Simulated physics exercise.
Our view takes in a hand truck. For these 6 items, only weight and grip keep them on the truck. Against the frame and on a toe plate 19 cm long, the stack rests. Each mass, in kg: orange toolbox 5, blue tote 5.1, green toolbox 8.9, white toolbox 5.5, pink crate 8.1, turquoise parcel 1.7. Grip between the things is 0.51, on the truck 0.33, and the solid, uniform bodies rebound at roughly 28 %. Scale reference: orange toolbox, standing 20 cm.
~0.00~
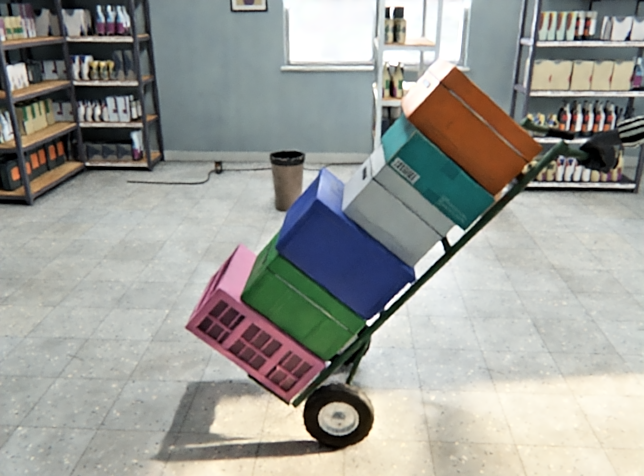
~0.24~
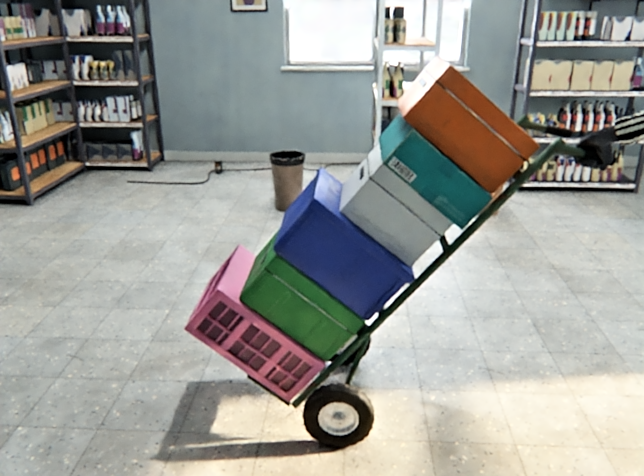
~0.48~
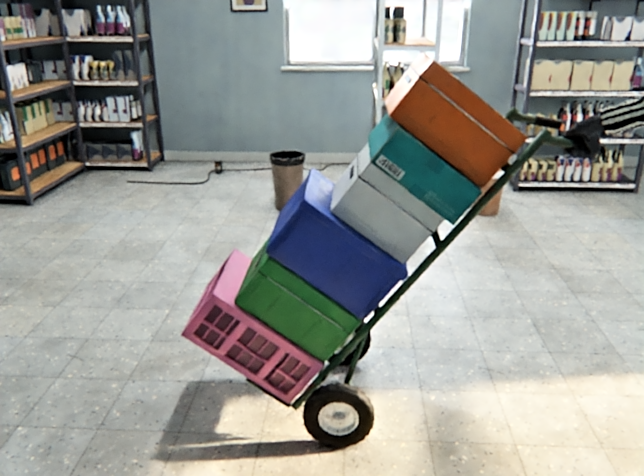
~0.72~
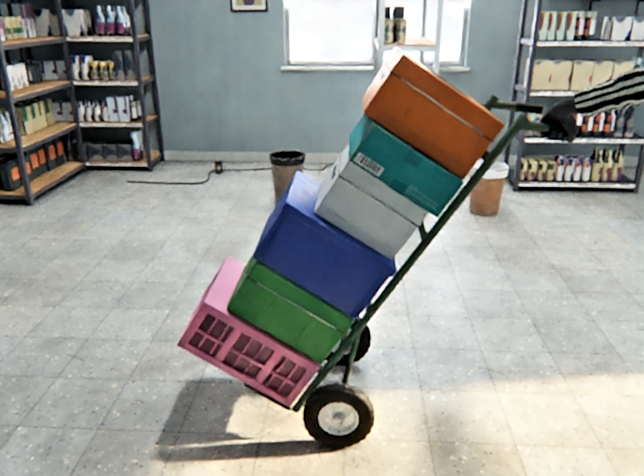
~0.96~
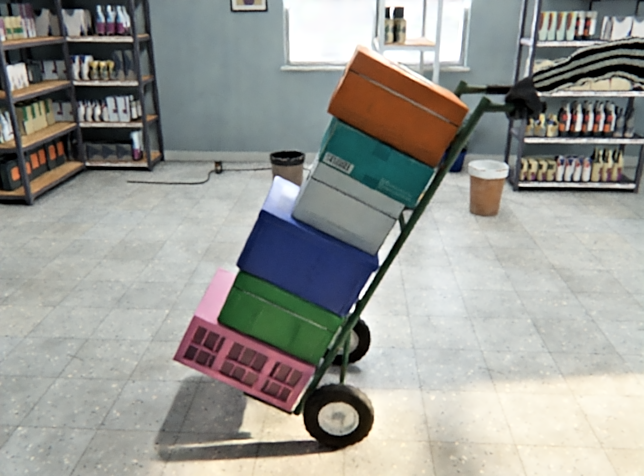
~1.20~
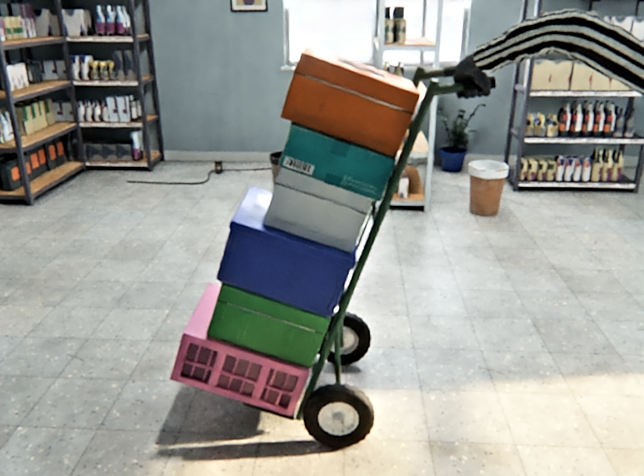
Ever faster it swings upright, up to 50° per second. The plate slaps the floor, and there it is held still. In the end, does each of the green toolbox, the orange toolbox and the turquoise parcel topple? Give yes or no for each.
Green toolbox: No, it stands; orange toolbox: No, it stands; turquoise parcel: No, it stands.
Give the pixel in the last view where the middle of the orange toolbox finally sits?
It comes to rest near (205, 114).
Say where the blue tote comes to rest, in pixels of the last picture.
It finishes around (238, 271).
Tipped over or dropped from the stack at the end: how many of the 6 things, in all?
Total count: 0.
Around 1.70 s, truck upright; orange toolbox shifted 5 cm near (229, 113); turquoise parcel shifted 5 cm near (240, 164); green toolbox shifted 2 cm near (249, 325).
Around 1.90 s, truck upright; orange toolbox tipped 5° against what carries it near (203, 113); turquoise parcel tipped 4° against what carries it near (221, 164); green toolbox tipped 3° against what carries it near (249, 324).
Finally (2.5 s), not toppled but over 10 cm from the start, orange toolbox and turquoise parcel; the other 4 still in place (within 10 cm). Final places as that camera would see them, green toolbox near (249, 325), orange toolbox near (205, 114).
